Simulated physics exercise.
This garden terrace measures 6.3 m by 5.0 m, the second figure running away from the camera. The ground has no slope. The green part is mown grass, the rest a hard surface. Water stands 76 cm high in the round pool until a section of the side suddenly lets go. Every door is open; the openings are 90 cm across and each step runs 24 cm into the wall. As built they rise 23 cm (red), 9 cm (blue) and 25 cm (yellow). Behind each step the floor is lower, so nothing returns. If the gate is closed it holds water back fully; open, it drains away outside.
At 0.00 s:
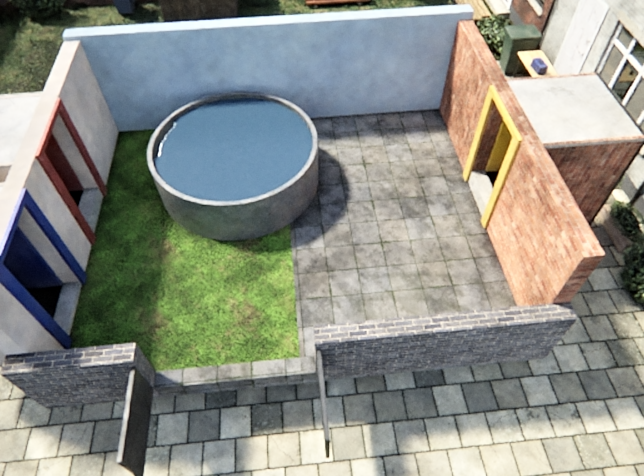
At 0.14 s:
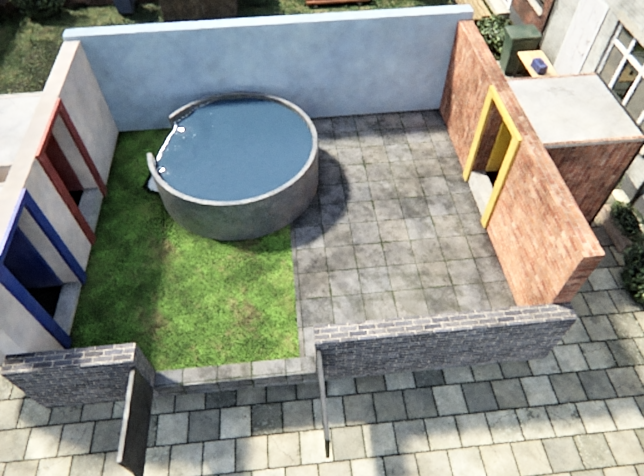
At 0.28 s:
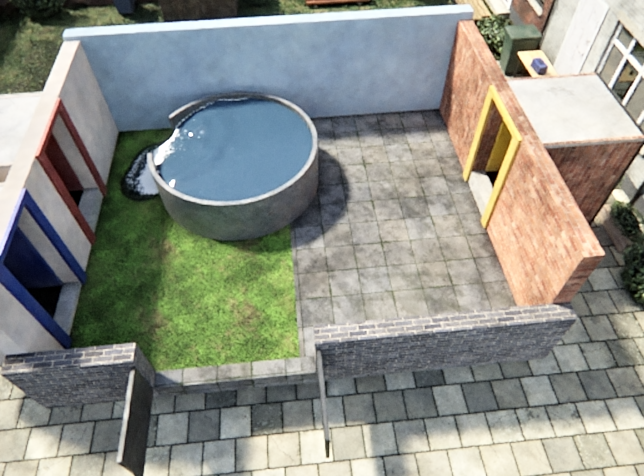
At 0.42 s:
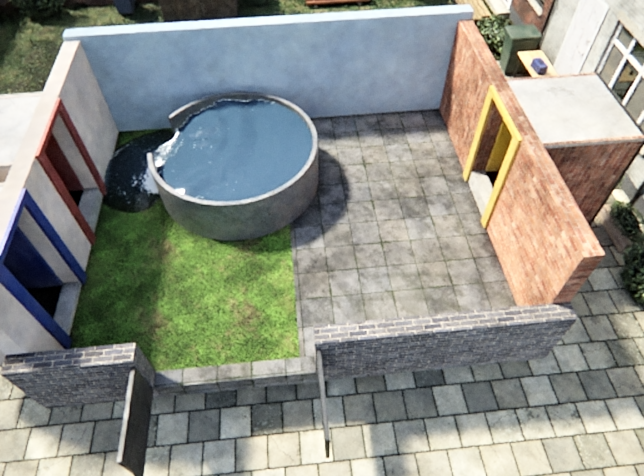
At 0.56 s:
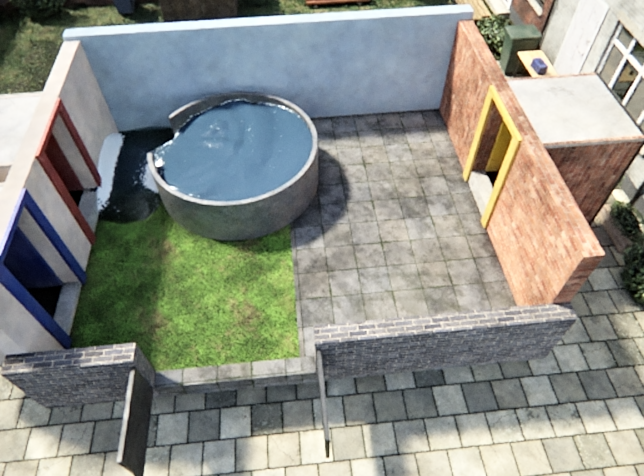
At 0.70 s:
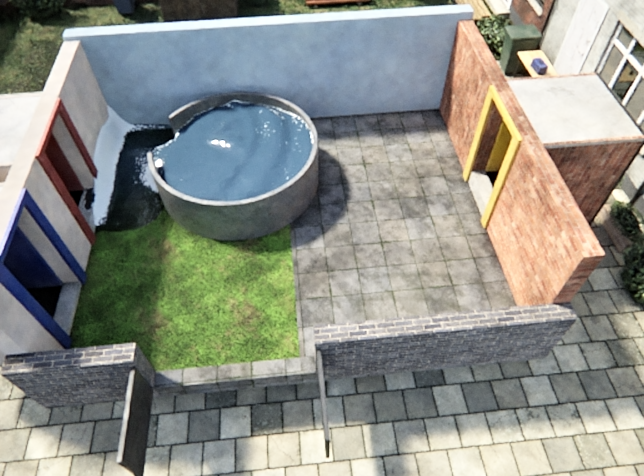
A walled garden terrace, half mown grass on the left and half grey paving on the right, is seen from high above by a still camera. A round grey pool of blue water stands near the pale back wall, with red and blue doorways at left and a yellow one at right. A gap opens in the pool's left rim, and water pours out, spreads over the grass and splashes white against the left wall while the pool's surface ripples.
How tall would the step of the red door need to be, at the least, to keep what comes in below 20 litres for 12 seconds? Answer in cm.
About 26 cm.
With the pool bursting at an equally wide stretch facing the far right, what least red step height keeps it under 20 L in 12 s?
About 10.0 cm.
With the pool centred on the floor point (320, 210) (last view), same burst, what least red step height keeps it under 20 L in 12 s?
Then roughly 27 cm.
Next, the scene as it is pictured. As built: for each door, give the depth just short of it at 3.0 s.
Depths in cm: Red 24, blue 9, yellow 0.
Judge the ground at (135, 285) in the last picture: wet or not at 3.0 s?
It is wet.
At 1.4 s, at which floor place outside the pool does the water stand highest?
At about (119, 136).
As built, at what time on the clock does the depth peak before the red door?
Around 4.0 s.
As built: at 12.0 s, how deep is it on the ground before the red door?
About 12.5 cm.
After 1.4 s water covers 15 % of the floor, deepest (63 cm) near (119, 136); 25 cm at the red door, 2 litres in over its 23 cm step.
After 3.0 s water covers 45 % of the floor, deepest (52 cm) near (203, 136); 24 cm at the red door, 17 litres in over its 23 cm step.
After 12.0 s water covers 100 % of the floor, deepest (18 cm) near (117, 142); 12 cm at the red door, 38 litres in over its 23 cm step.
At the red door as built, the water arrived by 0.6 s and peaked near 27 cm at 4.0 s.
Run again over the same 12 s with other heights there, 31 litres in over 24 cm, 11 litres over 28 cm. The limit of 20 litres is kept from about 26 cm up.
